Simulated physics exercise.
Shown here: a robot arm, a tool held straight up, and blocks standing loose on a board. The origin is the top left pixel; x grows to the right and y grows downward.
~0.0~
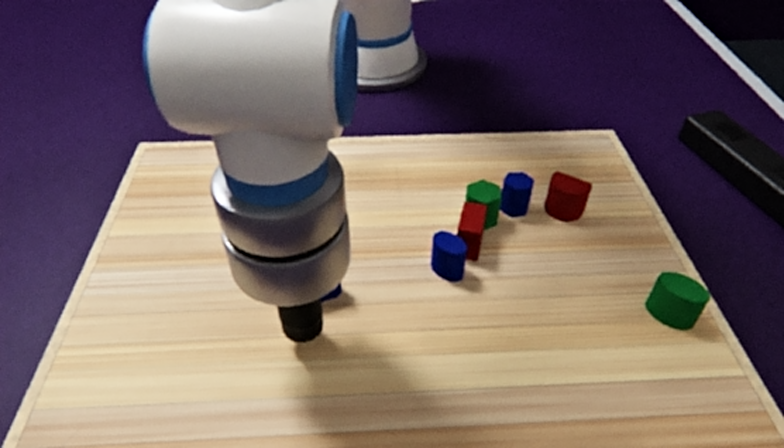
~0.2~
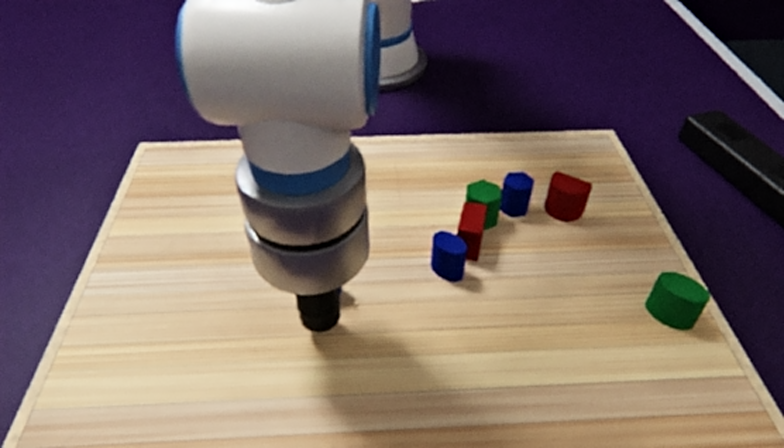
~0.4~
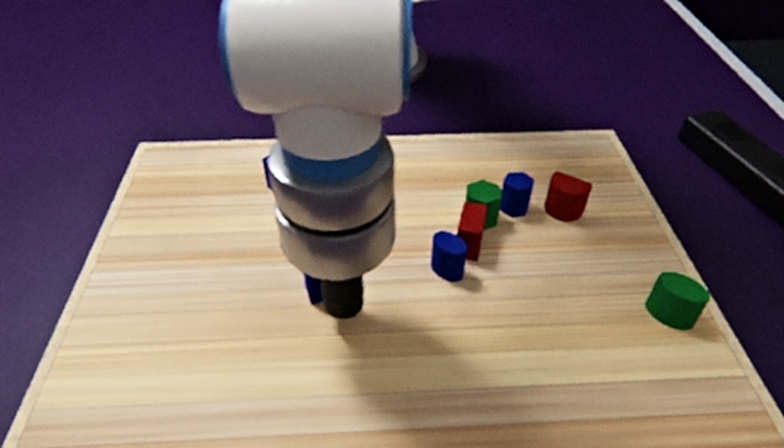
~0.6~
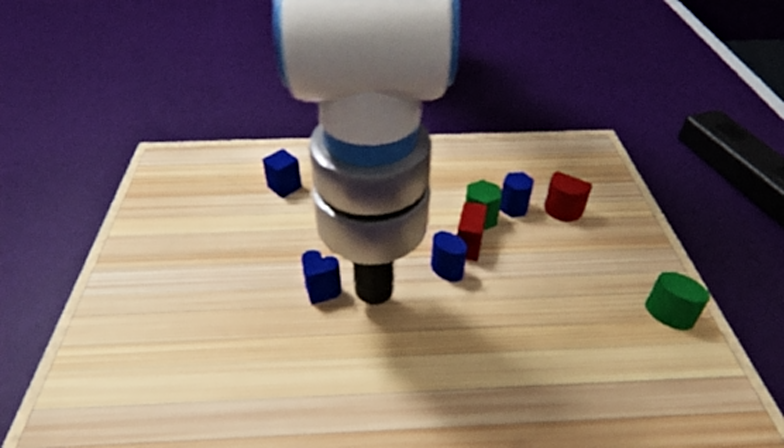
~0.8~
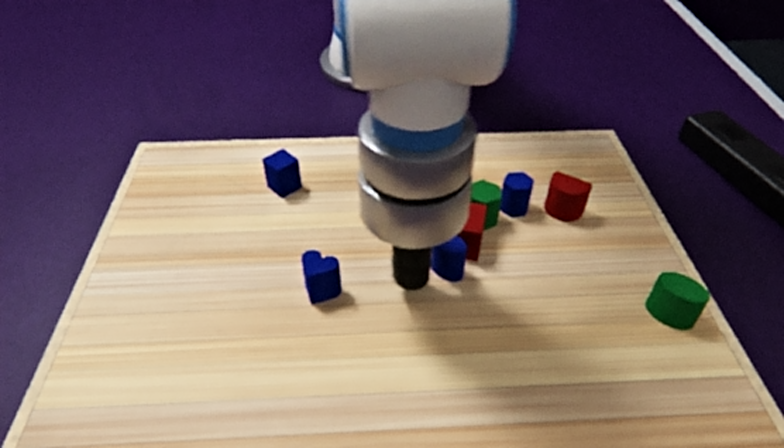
To begin with, a robot arm holds a dark tool upright over the left part of a wooden board scattered with blue, red and green blocks. The arm then glides steadily right and slightly away, uncovering a blue heart-shaped block and another blue block, and ends close beside the blue oval, while the blocks stay still.
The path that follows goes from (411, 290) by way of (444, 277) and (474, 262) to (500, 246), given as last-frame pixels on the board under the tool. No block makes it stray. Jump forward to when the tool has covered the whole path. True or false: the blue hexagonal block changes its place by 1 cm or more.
That is true.
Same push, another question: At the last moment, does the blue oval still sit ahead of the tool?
Yes, I think so.
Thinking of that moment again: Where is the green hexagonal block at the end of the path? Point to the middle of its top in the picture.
The green hexagonal block ends near (489, 157).
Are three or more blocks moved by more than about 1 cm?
Yes - that is the case.
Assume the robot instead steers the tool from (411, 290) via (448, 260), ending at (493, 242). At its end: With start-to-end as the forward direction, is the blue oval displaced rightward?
I believe so.
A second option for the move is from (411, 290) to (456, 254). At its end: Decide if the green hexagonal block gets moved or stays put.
It is shifted.
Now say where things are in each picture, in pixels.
In the first picture, tool's lower end at (303, 327); blue oval at (450, 242); red oblong block at (473, 217); green hexagonal block at (484, 190); blue hexagonal block at (519, 180).
In the second picture, tool at (320, 317); blocks still.
In the third picture, tool at (344, 304); blocks still.
In the fourth picture, tool at (374, 291); blocks still.
In the fifth picture, tool at (411, 277); blue oval at (450, 242); red oblong block at (473, 217); green hexagonal block at (484, 190); blue hexagonal block at (519, 180).
What follows on the original path. One third of the way, tool at (446, 264); blue oval at (467, 231), turned 25° anticlockwise; red oblong block at (480, 210); green hexagonal block at (487, 186), turned 10° anticlockwise.
Two thirds of the way, tool at (476, 249); blue oval at (493, 216), turned 35° anticlockwise; red oblong block at (496, 194); green hexagonal block at (492, 170), turned 30° anticlockwise; blue hexagonal block at (524, 176), turned 40° clockwise.
At the end, tool at (502, 233); blue oval at (515, 198), turned 55° anticlockwise; red oblong block at (505, 177), turned 30° anticlockwise; green hexagonal block at (489, 157), turned 50° anticlockwise; blue hexagonal block at (528, 172), turned 75° clockwise.
